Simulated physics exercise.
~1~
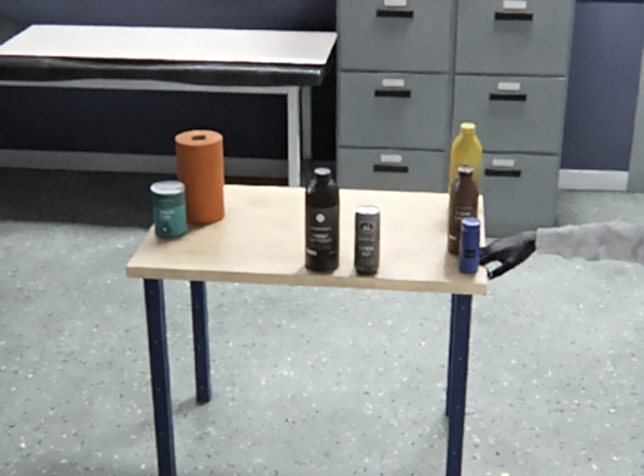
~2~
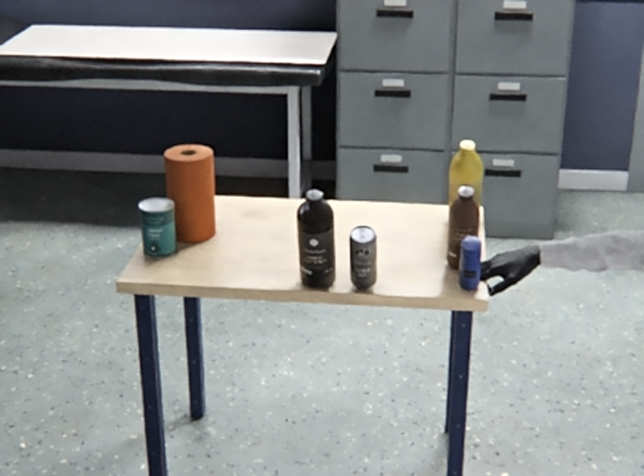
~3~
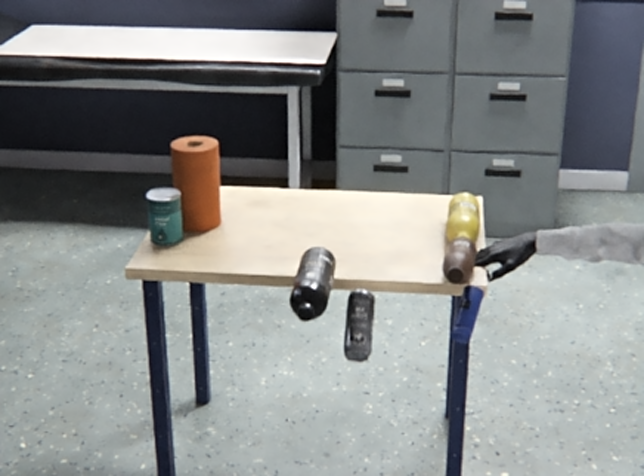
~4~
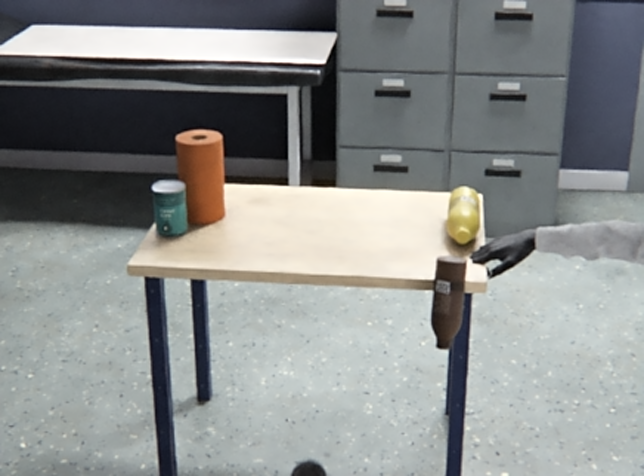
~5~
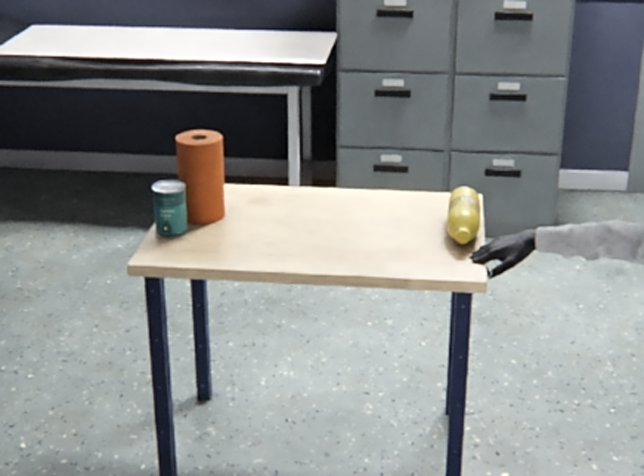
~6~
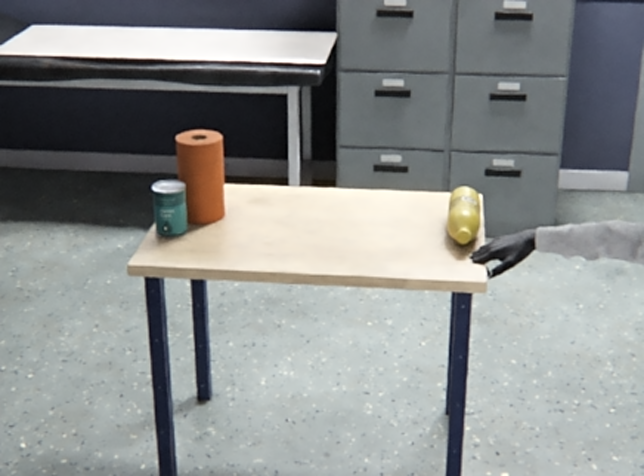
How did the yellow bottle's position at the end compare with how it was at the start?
The yellow bottle stood upright at the start, but by the end it was lying on its side on the table.
